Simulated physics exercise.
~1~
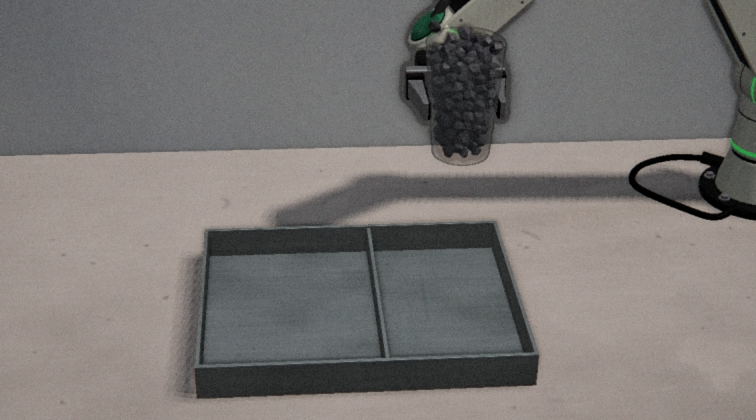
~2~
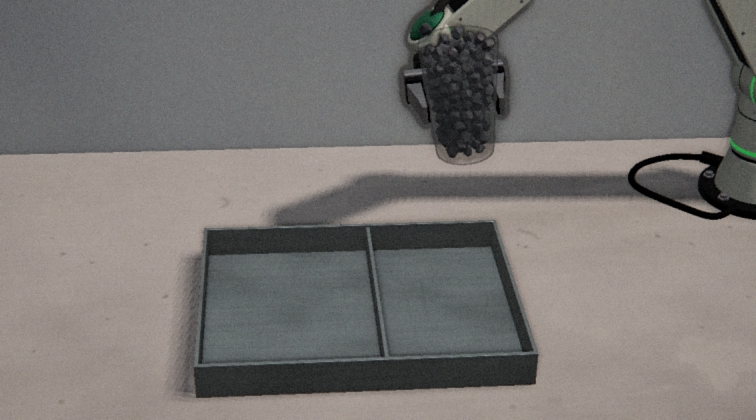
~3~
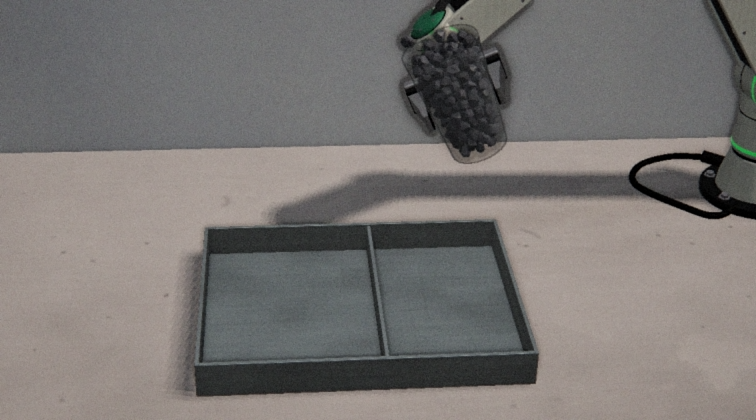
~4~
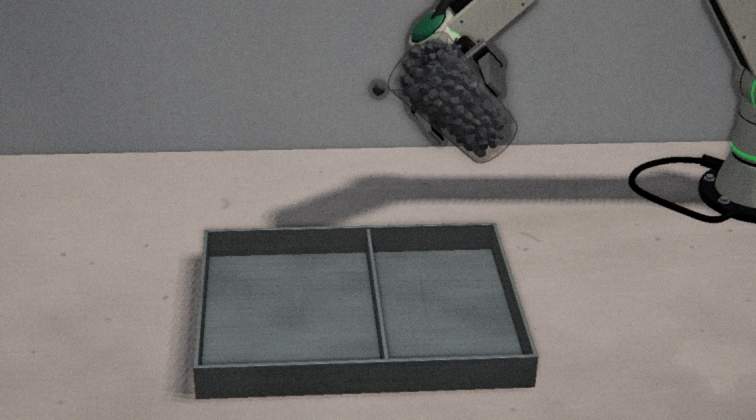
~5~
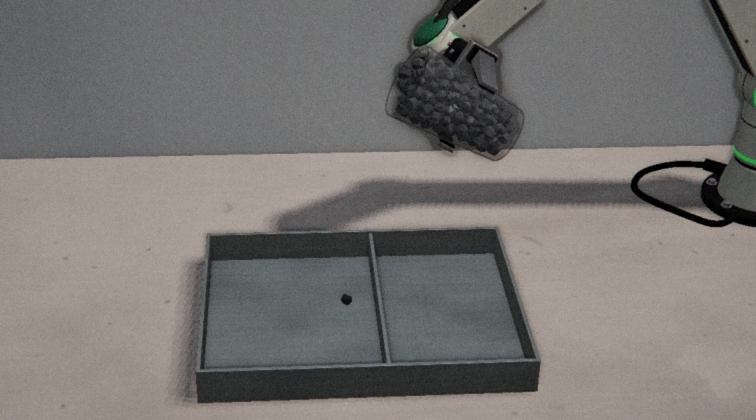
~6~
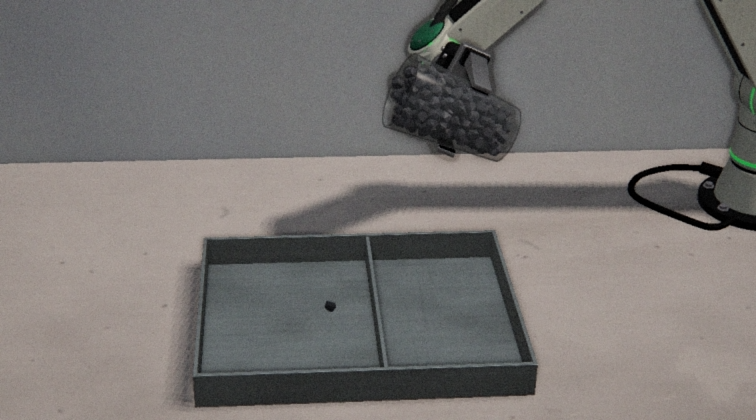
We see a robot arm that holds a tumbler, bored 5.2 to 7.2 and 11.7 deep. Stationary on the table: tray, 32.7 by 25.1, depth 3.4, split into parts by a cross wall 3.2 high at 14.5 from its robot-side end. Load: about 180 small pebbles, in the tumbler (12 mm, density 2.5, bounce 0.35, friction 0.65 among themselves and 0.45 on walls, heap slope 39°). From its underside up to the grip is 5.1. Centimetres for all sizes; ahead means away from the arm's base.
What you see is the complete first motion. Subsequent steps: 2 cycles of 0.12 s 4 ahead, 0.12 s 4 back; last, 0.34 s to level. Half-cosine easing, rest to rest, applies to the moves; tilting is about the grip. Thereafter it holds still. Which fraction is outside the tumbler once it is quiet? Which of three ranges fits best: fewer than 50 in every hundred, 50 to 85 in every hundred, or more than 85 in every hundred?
Fewer than 50 in every hundred.
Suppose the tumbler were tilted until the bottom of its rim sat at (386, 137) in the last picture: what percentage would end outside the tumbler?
45 percent or so.
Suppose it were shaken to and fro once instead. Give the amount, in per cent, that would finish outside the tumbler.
Estimate for that case: 20 %.
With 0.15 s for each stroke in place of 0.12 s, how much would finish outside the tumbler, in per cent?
I'd expect close to 20 in a hundred.
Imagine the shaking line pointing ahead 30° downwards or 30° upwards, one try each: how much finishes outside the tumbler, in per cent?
Try one gives about 15 in a hundred, try two about 40 in a hundred.
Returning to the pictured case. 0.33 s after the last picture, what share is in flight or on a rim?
Reading at that time: Some 12 per cent.
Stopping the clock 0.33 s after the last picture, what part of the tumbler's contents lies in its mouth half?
Around 50 per cent of it.
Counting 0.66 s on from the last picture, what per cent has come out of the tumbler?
Near 25 per cent.
Then, 0.33 s after the last picture, tilted 65° forward, highest piece 27 above the table; 149 in the tumbler, 12 in the far-side part, 23 in flight or on a rim.
Then, 0.66 s after the last picture, tilted 31° forward, highest piece 29 above the table; 135 in the tumbler, 42 in the far-side part, 5 in the robot-side part, 2 in flight or on a rim.
Then, 1.02 s after the last picture, level, highest piece 30 above the table; 135 in the tumbler, 44 in the far-side part, 5 in the robot-side part.
Then, 2.07 s after the last picture, level, highest piece 30 above the table; 135 in the tumbler, 44 in the far-side part, 5 in the robot-side part.
Final count, 135 in the tumbler, 44 in the far-side part, 5 in the robot-side part. That is 27 % outside the tumbler.
